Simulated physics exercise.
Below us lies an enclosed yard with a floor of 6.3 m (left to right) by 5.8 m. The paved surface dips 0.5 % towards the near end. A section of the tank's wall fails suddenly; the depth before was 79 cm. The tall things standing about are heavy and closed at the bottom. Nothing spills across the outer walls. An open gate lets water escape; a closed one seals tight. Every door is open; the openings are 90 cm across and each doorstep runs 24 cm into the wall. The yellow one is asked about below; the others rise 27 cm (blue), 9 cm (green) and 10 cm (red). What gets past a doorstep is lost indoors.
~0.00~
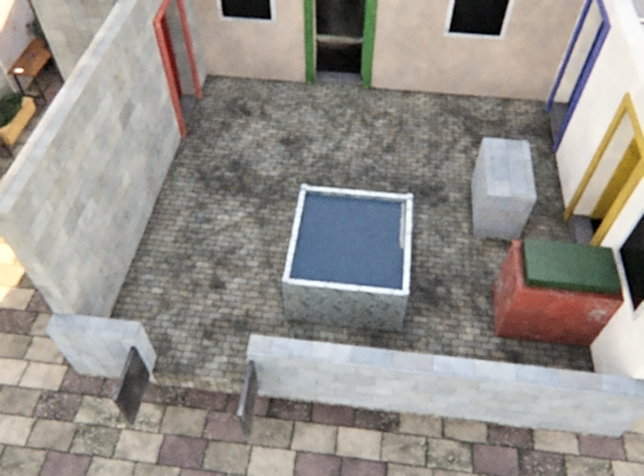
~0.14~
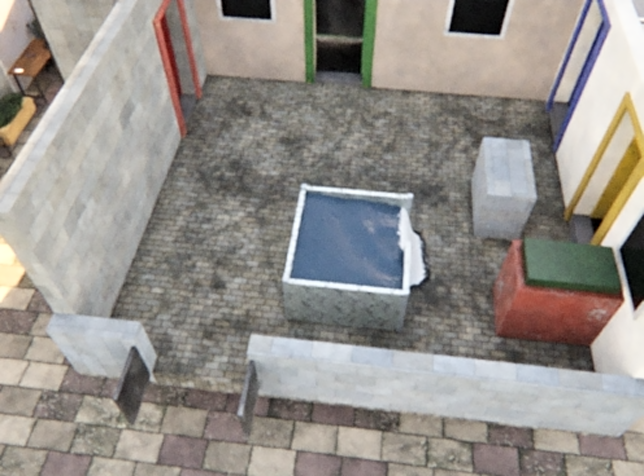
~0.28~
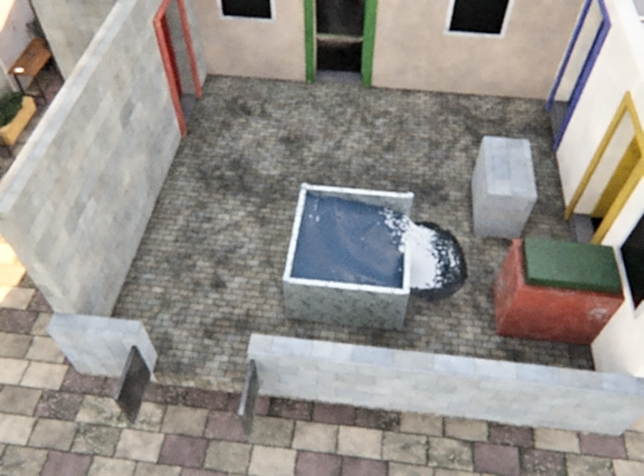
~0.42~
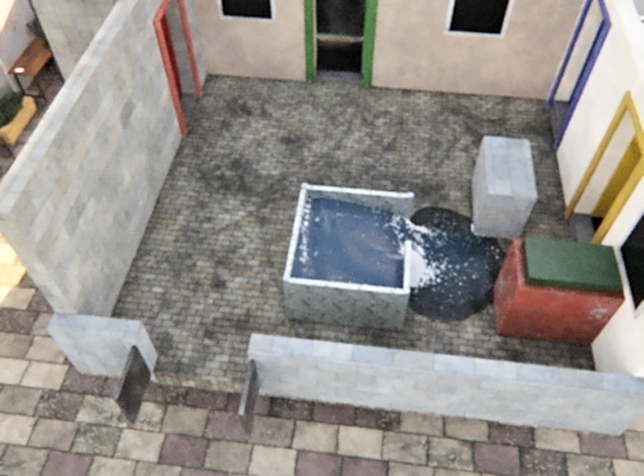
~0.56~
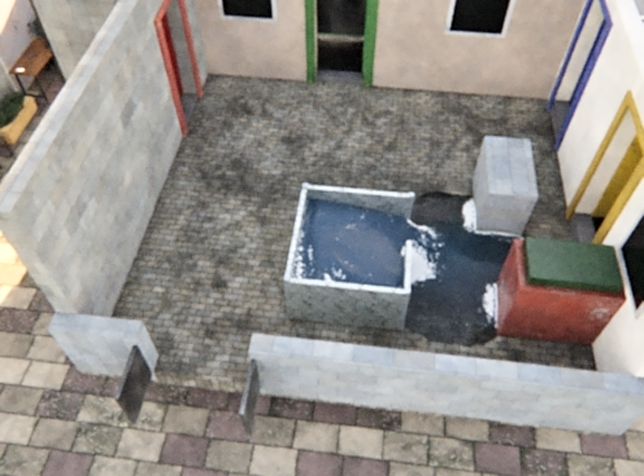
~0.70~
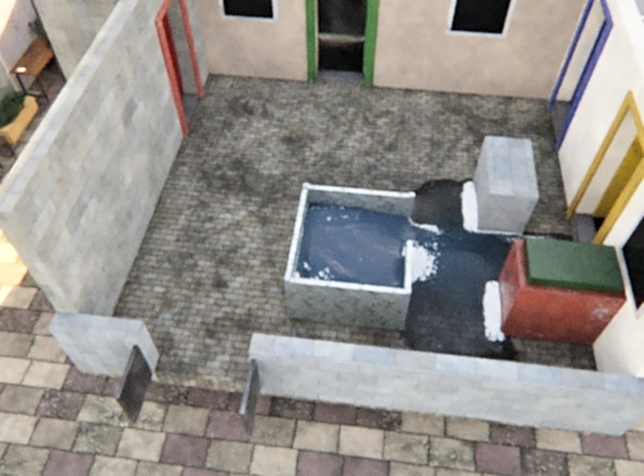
In a walled courtyard, water bursts from a tank's right side and spreads around two blocks.
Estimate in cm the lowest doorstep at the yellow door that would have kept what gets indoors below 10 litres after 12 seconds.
Close to 37 cm is just enough.
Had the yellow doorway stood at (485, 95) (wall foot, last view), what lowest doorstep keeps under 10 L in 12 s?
Roughly 19 cm.
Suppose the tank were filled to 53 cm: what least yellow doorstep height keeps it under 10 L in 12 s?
About 23 cm.
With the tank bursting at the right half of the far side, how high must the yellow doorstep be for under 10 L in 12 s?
Some 8.0 cm.
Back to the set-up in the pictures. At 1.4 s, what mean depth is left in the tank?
About 45 cm.
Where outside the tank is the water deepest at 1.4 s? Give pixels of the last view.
Around (571, 291).
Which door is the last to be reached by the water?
Last comes the red one.
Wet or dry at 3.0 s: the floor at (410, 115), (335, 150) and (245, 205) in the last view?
In turn: Wet, dry, still dry.
After 1.4 s water covers 20 % of the floor, deepest (47 cm) near (571, 291); 32 cm at the yellow door, 38 litres in over its 20 cm doorstep.
After 3.0 s water covers 45 % of the floor, deepest (28 cm) near (514, 244); 21 cm at the yellow door, 106 litres in over its 20 cm doorstep.
After 12.0 s water covers 95 % of the floor, deepest (10 cm) near (294, 370); 6 cm at the yellow door, 109 litres in over its 20 cm doorstep.
At the yellow door as built, the water arrived by 0.7 s and peaked near 33 cm at 1.6 s.
Run again over the same 12 s with other heights there, 32 litres in over 30 cm, 5 litres over 40 cm. The limit of 10 litres is kept from about 37 cm up.
